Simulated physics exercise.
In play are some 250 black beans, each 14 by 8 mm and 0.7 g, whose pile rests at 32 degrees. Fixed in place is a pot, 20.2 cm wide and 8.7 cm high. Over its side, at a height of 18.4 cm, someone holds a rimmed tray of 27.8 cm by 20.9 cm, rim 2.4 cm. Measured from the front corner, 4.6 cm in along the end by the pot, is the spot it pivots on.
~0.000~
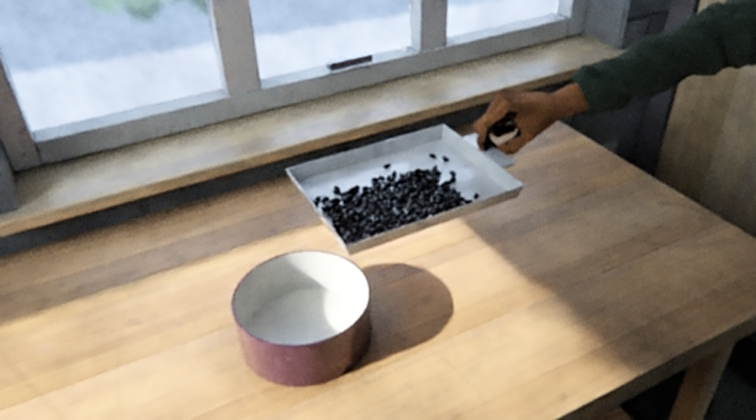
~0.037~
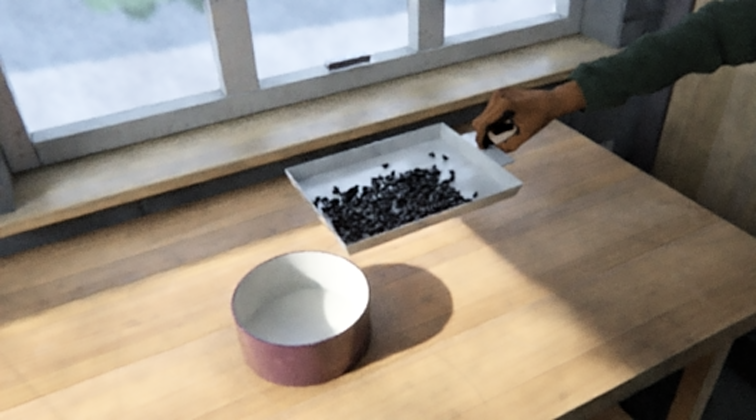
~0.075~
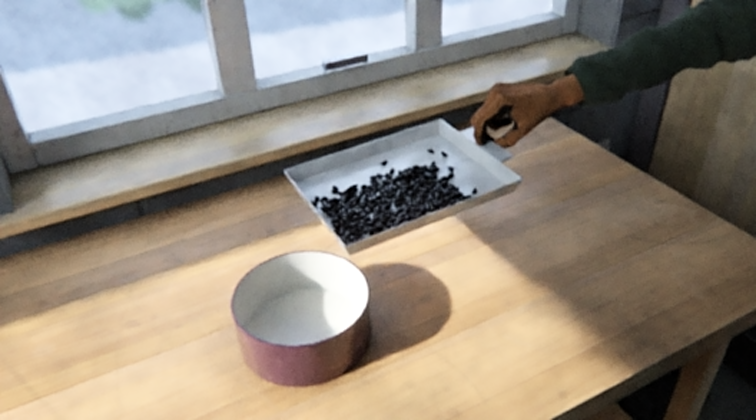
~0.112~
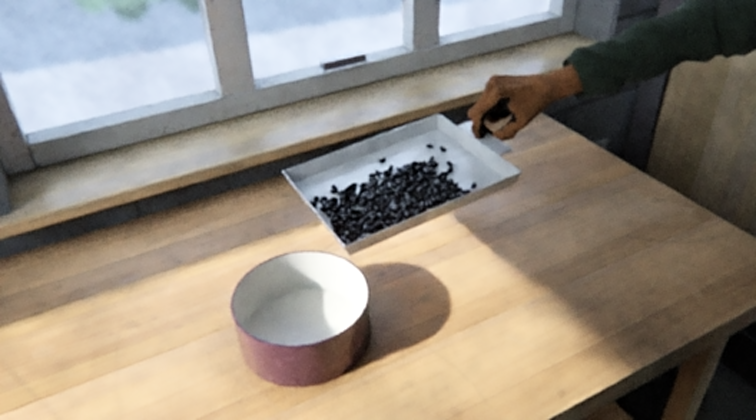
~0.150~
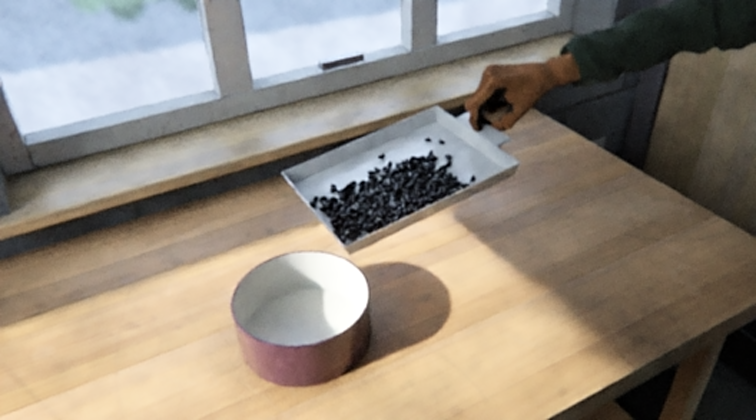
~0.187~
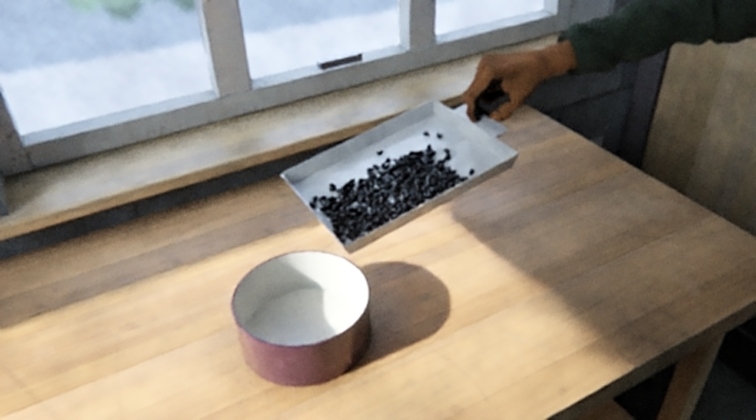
On a wooden table by a window, a hand in a dark green sleeve held a pale tray of black beans above and beside a round reddish pot, then gradually raised the tray's right side.
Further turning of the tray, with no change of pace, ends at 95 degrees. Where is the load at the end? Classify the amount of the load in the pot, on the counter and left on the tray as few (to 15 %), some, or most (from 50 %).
Tray: Few. Pot: Most. Counter: Some.
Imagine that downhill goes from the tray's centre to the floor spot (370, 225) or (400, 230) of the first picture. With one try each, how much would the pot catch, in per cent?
The share comes to roughly 75 in a hundred, then roughly 40 in a hundred.
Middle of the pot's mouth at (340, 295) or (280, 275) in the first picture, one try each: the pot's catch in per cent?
In order, about 50 and about 90 per cent.
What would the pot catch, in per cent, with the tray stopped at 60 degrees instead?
Result: Close to 30 %.
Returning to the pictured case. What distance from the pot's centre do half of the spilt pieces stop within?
Close to 18 cm, give or take.
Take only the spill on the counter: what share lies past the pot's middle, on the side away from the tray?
Share: Close to 50 %.
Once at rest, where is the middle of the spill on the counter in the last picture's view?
(264, 274).
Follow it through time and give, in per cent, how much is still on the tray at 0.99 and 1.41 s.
Earlier moment 65, later moment 0.
After 0.67 s, tilt 51 degrees; the tray holds 100 %, the pot 0 %.
After 0.99 s, tilt 78 degrees; the tray holds 65 %, the pot 10 %.
Then, at 1.41 s, tilt 95 degrees; the tray holds 0 %, the pot 60 %.
At rest (2.3 s), tray 0 %, pot 65 %, counter 35 %.
